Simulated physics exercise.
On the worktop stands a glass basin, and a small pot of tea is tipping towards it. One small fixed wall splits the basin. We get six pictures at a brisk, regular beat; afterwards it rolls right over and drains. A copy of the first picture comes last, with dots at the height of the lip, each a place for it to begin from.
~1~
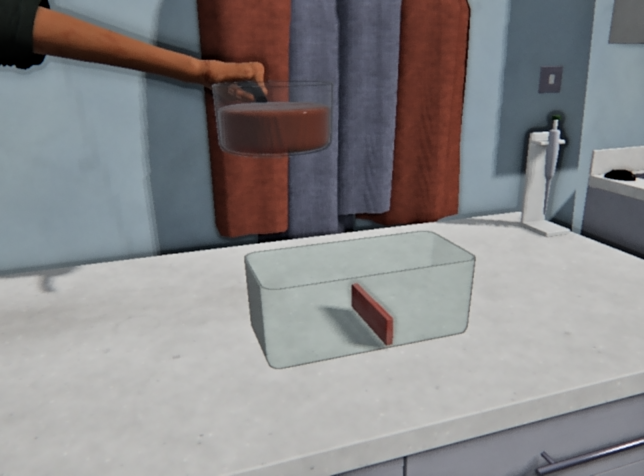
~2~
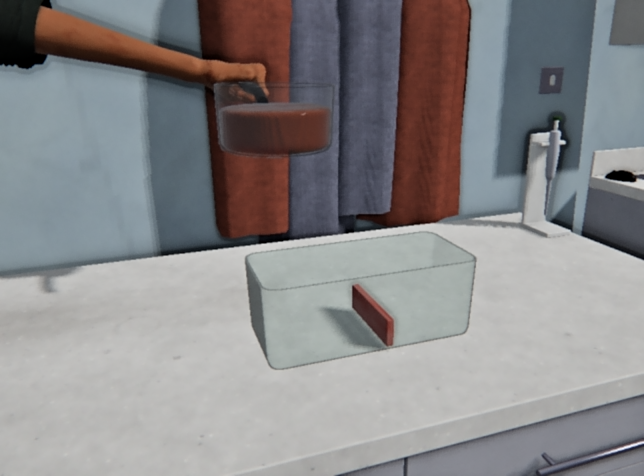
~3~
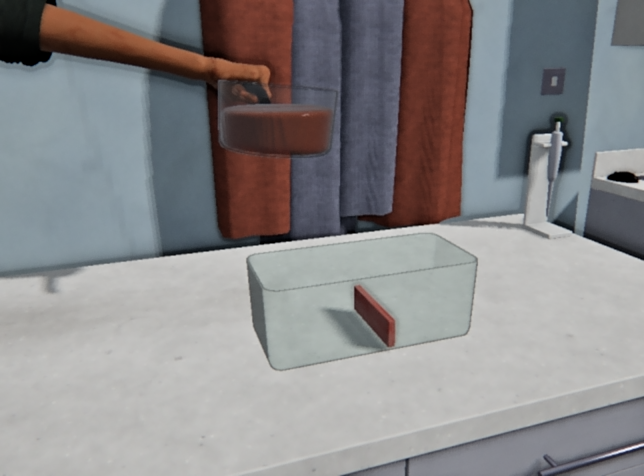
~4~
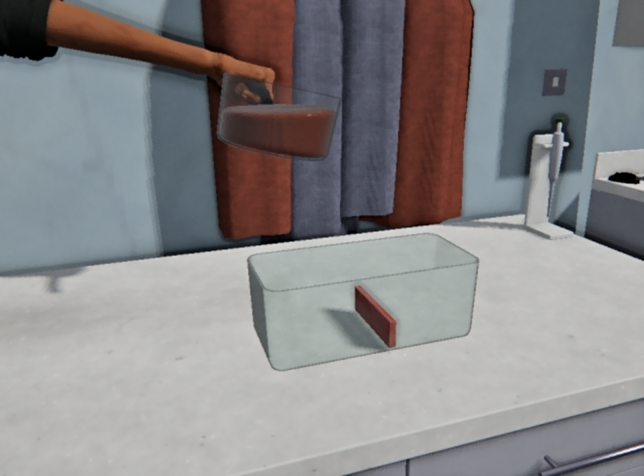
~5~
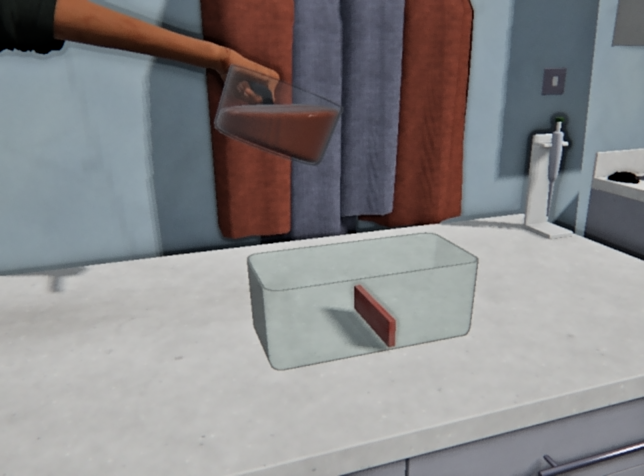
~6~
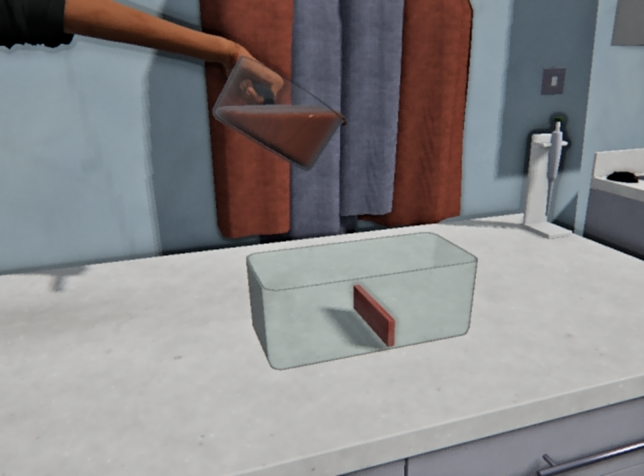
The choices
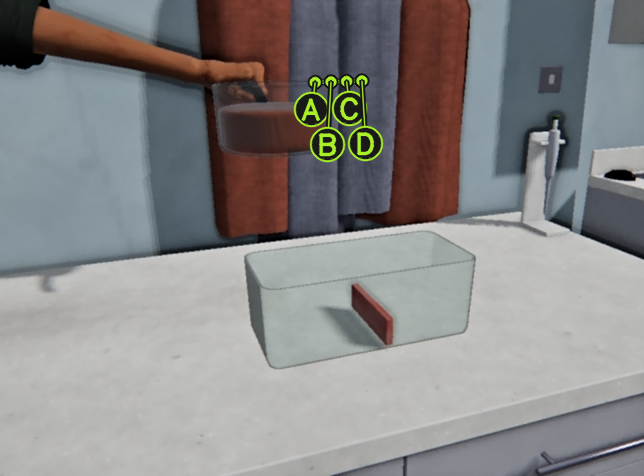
In the video, a hand holds a clear container of reddish-brown liquid above a glass basin with a small red wall inside on a worktop, then gradually tilts it to the right until the liquid reaches its lip.
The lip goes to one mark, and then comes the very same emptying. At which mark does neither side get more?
Take A.
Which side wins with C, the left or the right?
More ends on the right.
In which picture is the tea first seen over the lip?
In picture 6.
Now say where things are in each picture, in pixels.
In the first frame, upright, lip at (328, 81); basin from (267, 367) to (465, 329); top of the wall at (371, 300); nothing has left yet.
In the second frame, upright, lip at (329, 84); nothing has left yet.
In the third frame, tipped about 6°, lip at (333, 89); nothing has left yet.
In the fourth frame, tipped about 13°, lip at (336, 97); nothing has left yet.
In the fifth frame, tipped about 22°, lip at (338, 107); nothing has left yet.
In the sixth frame, tipped about 34°, lip at (337, 119); tea is over the lip, down to (340, 123).
On the marked copy, A at (315, 82); B at (331, 81); C at (346, 81); D at (361, 80).
With A, about 51 % ends left of the wall and 48 % right of it.
With B, about 35 % ends left of the wall and 64 % right of it.
With C, about 21 % ends left of the wall and 77 % right of it.
With D, about 10 % ends left of the wall and 89 % right of it.
